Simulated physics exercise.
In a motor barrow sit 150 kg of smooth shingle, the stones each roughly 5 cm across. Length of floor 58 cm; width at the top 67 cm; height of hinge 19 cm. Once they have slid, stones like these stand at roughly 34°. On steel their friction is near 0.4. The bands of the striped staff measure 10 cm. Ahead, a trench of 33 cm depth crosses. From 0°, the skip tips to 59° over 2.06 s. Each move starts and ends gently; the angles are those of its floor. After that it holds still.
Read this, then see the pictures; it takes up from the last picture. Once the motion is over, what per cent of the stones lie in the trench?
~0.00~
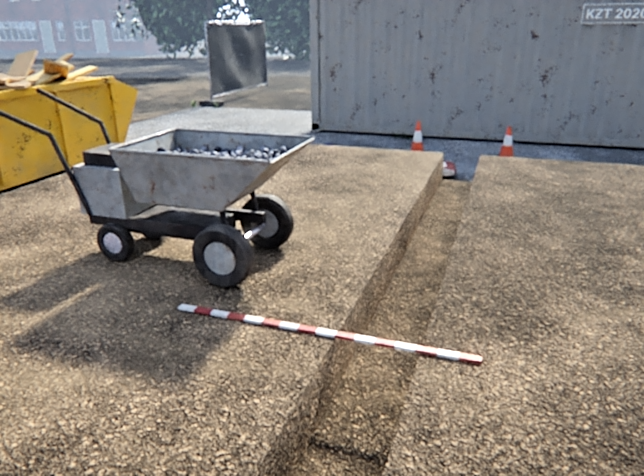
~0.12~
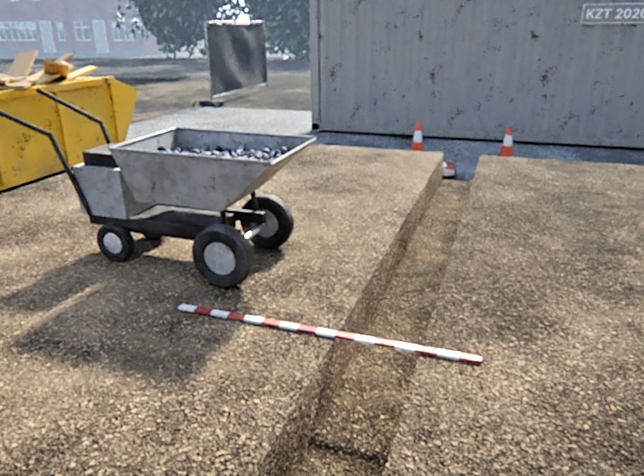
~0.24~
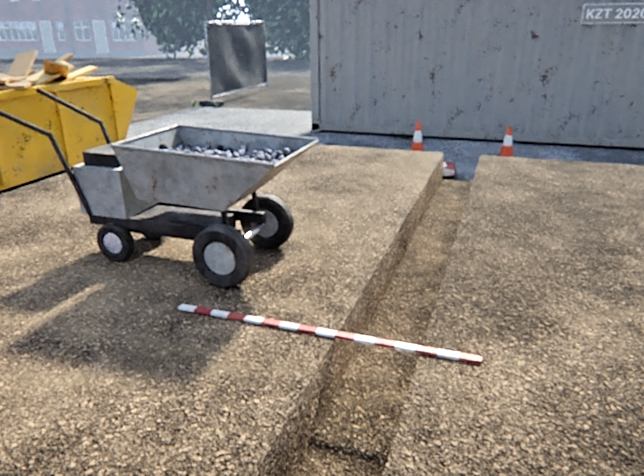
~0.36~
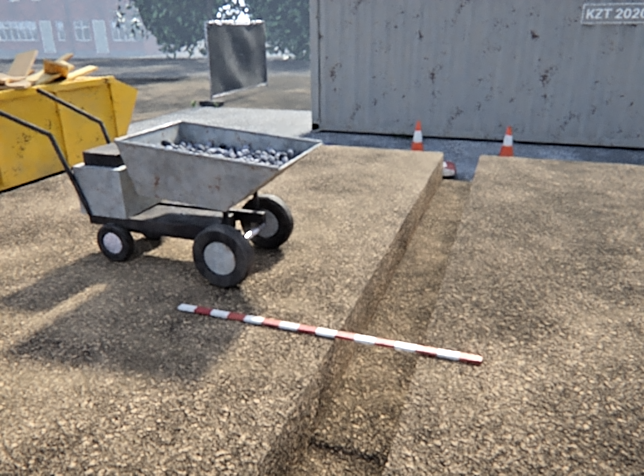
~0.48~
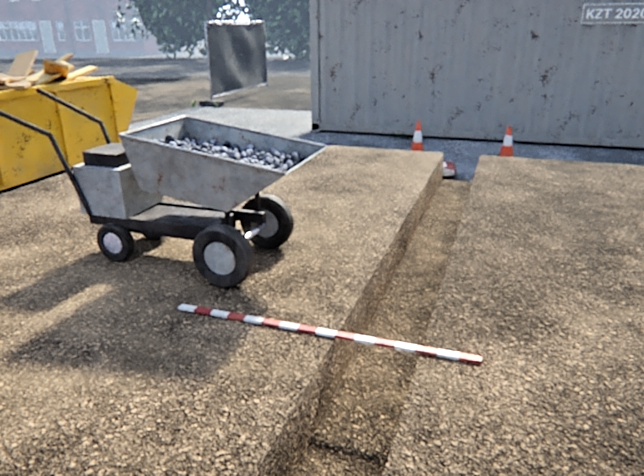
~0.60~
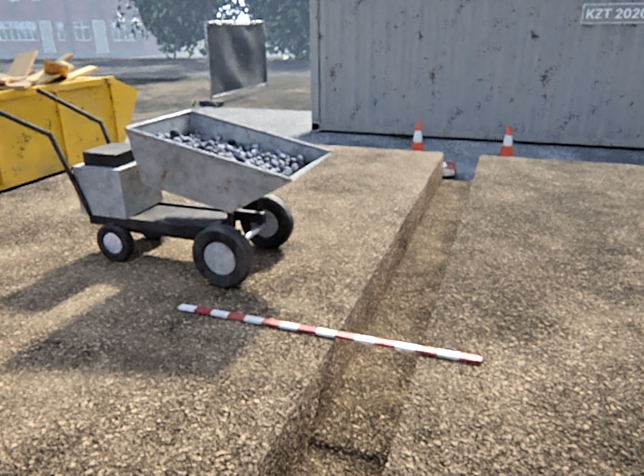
100 %.
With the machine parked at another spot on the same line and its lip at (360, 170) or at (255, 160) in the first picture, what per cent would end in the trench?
About 30 per cent from the first spot, about 80 from the second.
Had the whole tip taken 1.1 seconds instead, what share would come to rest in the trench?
Estimate: About 100 %.
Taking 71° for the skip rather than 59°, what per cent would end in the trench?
Around 85 per cent would finish in the trench.
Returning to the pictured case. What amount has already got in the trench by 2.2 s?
By that point it's something like 45 in a hundred.
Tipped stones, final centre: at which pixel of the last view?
Middle at around (400, 322), I'd say.
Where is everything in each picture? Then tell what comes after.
Lip at (271, 162), floor tilted 0°, highest stones at (260, 153), in the first picture.
Lip at (272, 163), floor tilted 1°, highest stones at (261, 153); the stones move at 0.1 m/s on average, in the second picture.
Lip at (275, 165), floor tilted 2°, highest stones at (225, 152); the stones move at 0.2 m/s on average, in the third picture.
Lip at (279, 169), floor tilted 5°, highest stones at (185, 148); the stones move at 0.2 m/s on average, in the fourth picture.
Lip at (285, 174), floor tilted 8°, highest stones at (183, 143); the stones move at 0.3 m/s on average, in the fifth picture.
Lip at (292, 180), floor tilted 12°, highest stones at (187, 139); the stones move at 0.3 m/s on average, in the sixth picture.
After 1.5 s the floor is at 50°; 100 % in the skip; the foremost stones are at (339, 231).
After 2.2 s the floor is at 59°; 51 % in the skip, 5 % short of the trench, 44 % in the trench; the foremost stones are at (432, 332).
After 2.5 s the floor is at 59°; 24 % in the skip, 3 % short of the trench, 73 % in the trench; the foremost stones are at (431, 331).
After 4.5 s the floor is at 59°; 0 % in the skip, 100 % in the trench; the foremost stones are at (428, 339).
